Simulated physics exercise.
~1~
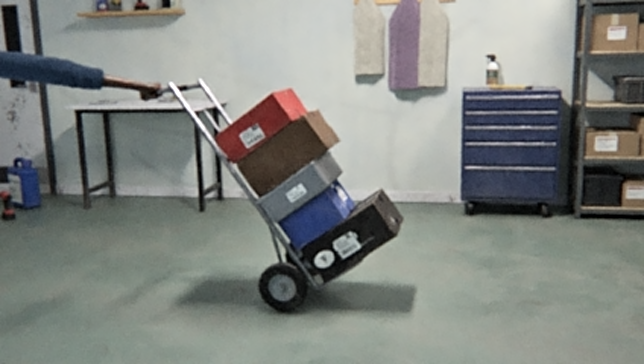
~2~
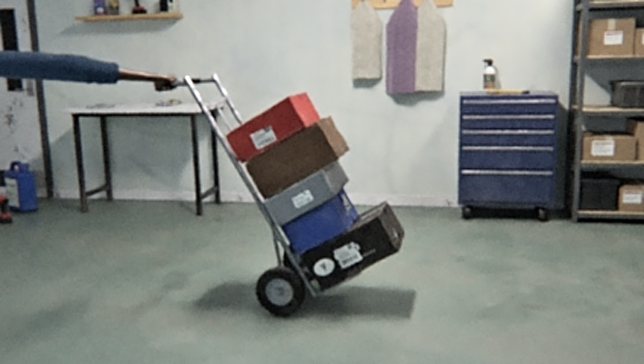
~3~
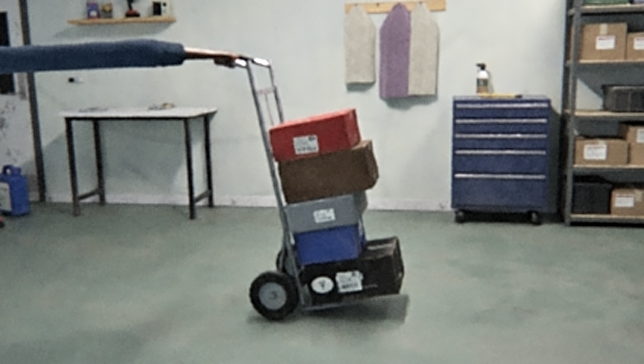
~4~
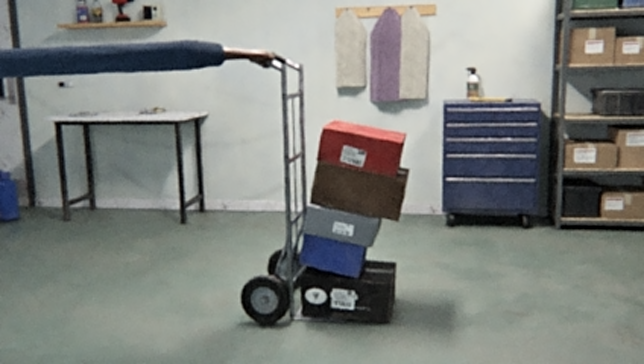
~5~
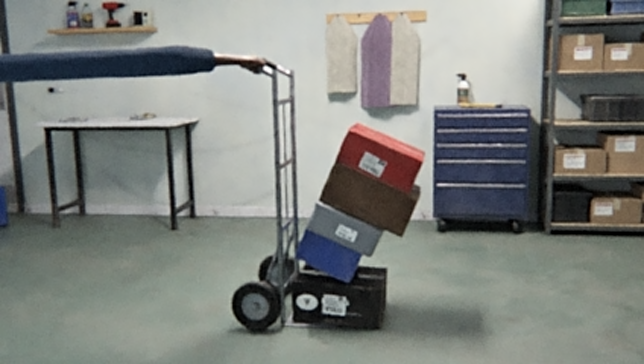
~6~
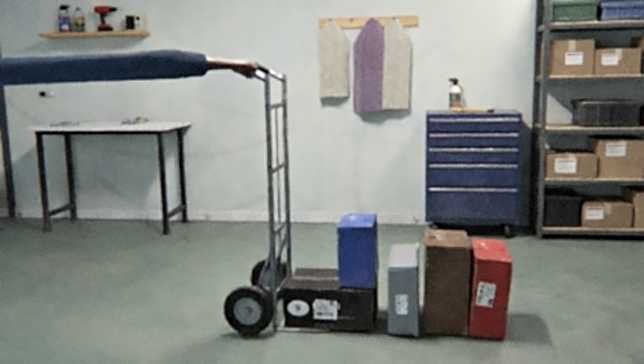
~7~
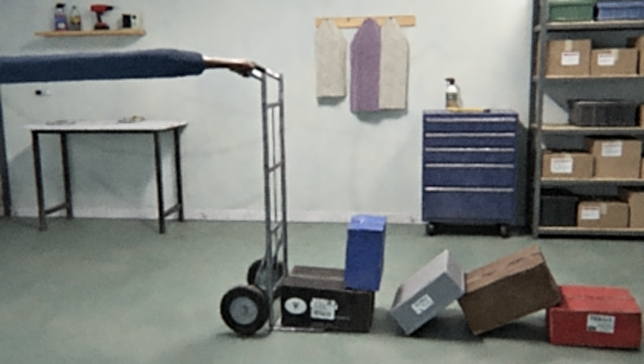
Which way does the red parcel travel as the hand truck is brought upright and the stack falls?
The red parcel moves to the right, toppling away from the hand truck and ending up on the floor.
